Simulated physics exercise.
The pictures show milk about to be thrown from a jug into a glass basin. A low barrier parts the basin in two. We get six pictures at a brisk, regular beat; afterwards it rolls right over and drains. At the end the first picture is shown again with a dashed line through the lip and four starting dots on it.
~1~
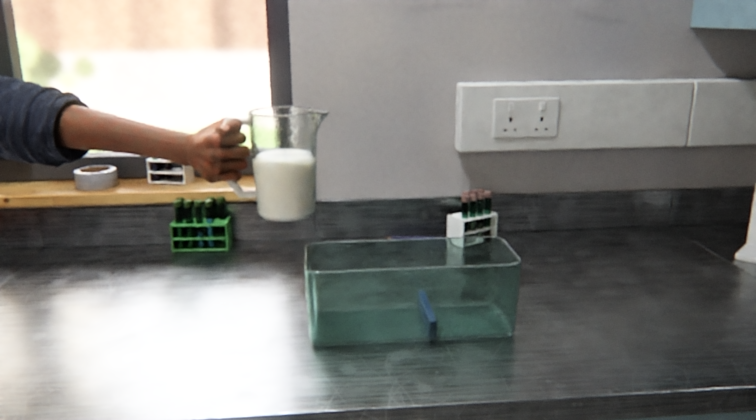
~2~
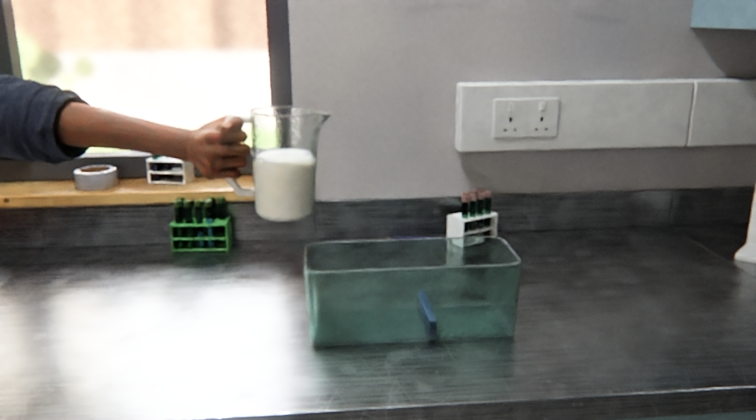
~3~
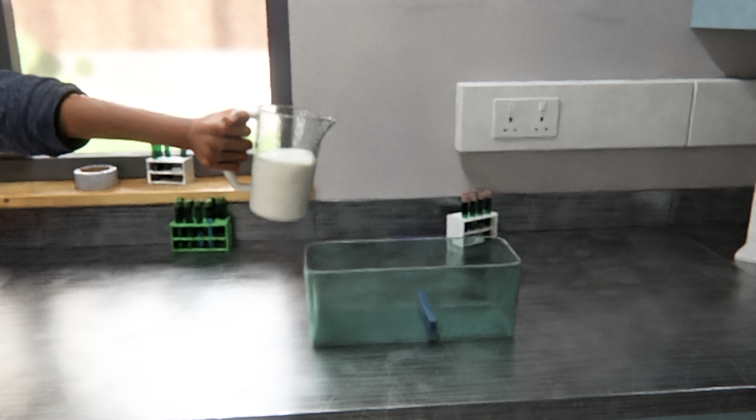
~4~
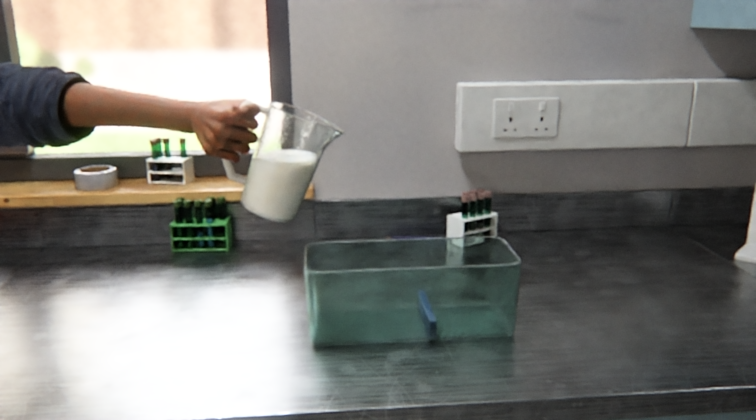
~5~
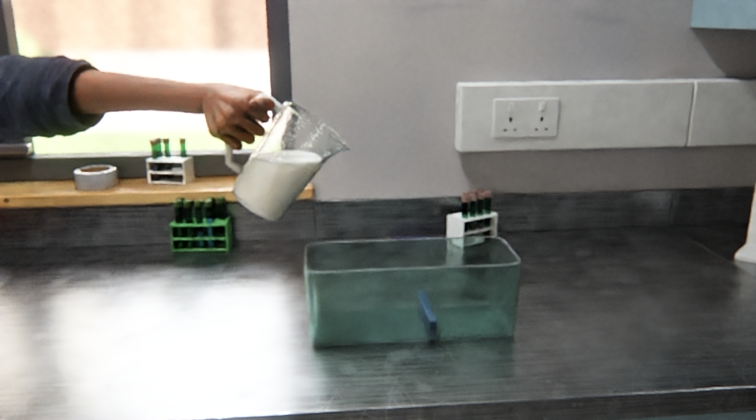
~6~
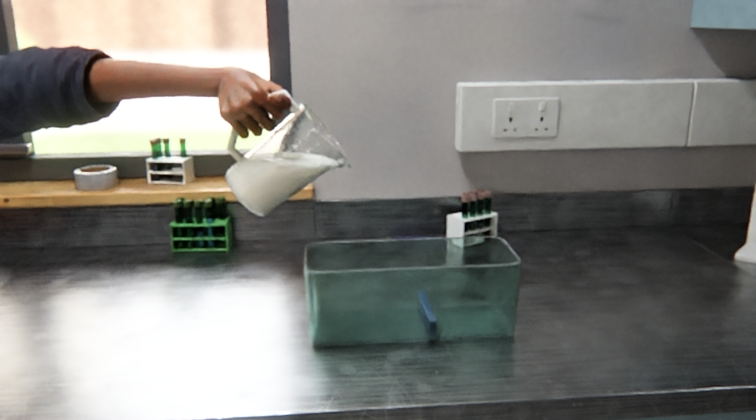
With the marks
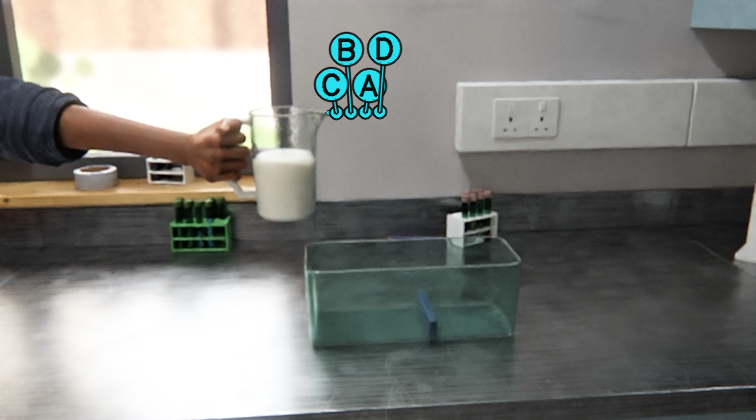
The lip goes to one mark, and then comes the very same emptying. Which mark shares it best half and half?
A.
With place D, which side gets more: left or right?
The right one.
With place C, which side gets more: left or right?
More ends on the left.
On the marked copy, A at (365, 112); B at (350, 112); C at (336, 112); D at (379, 111).
Choosing A, about 49 % ends left of the wall and 50 % right of it.
Choosing B, about 87 % ends left of the wall and 11 % right of it.
Choosing C, about 87 % ends left of the wall and 11 % right of it.
Choosing D, about 14 % ends left of the wall and 85 % right of it.
